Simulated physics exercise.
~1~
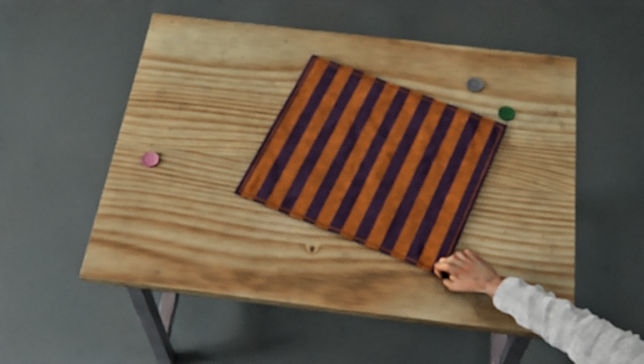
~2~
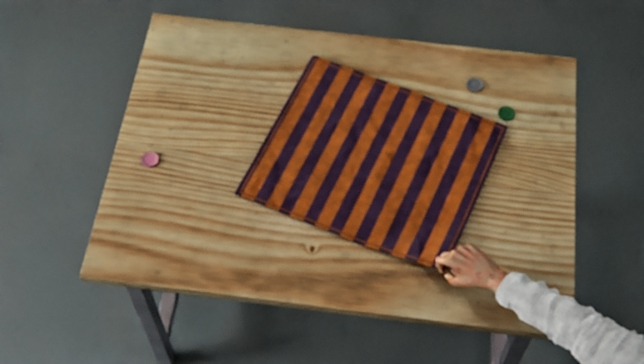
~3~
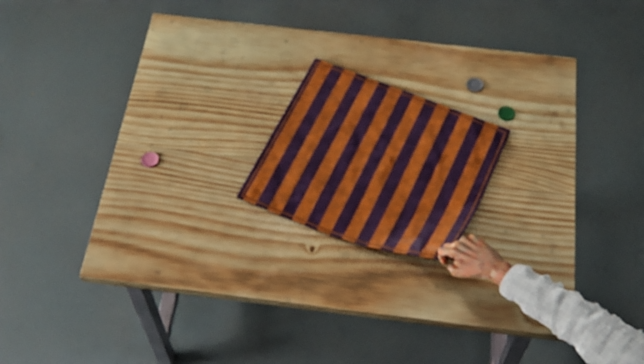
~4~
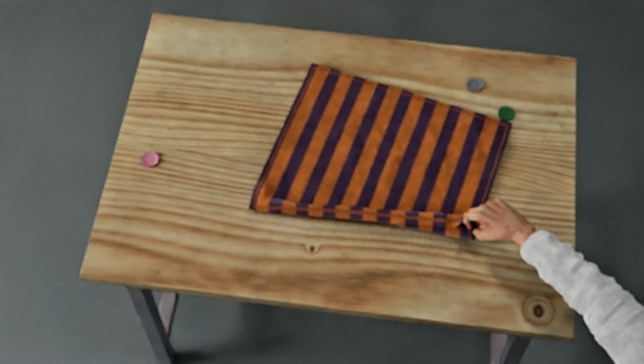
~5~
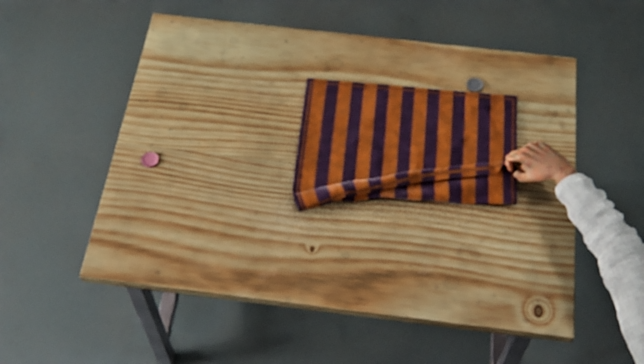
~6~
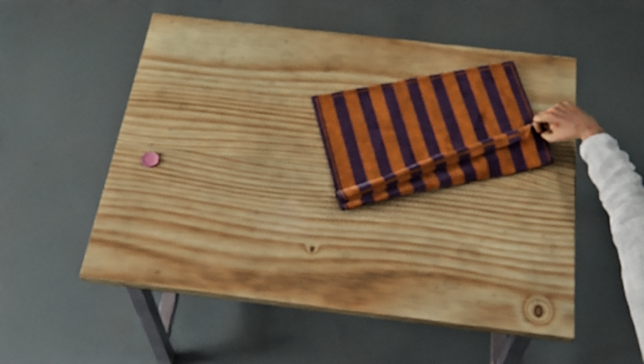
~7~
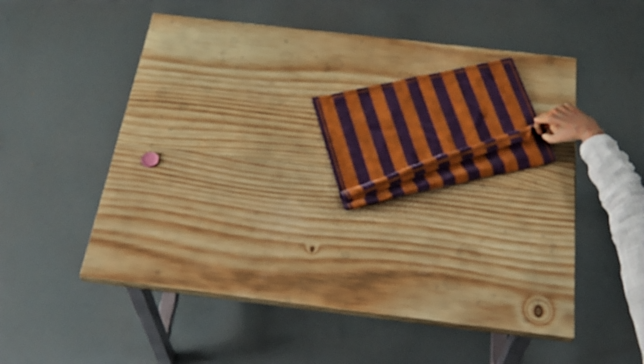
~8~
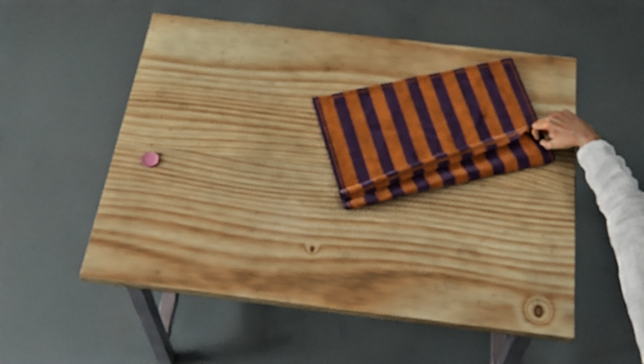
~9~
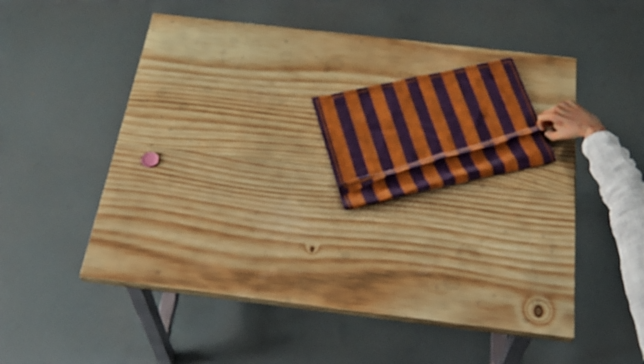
Orange and purple striped cloth being folded and dragged by a hand across a wooden table, covering green and grey discs.
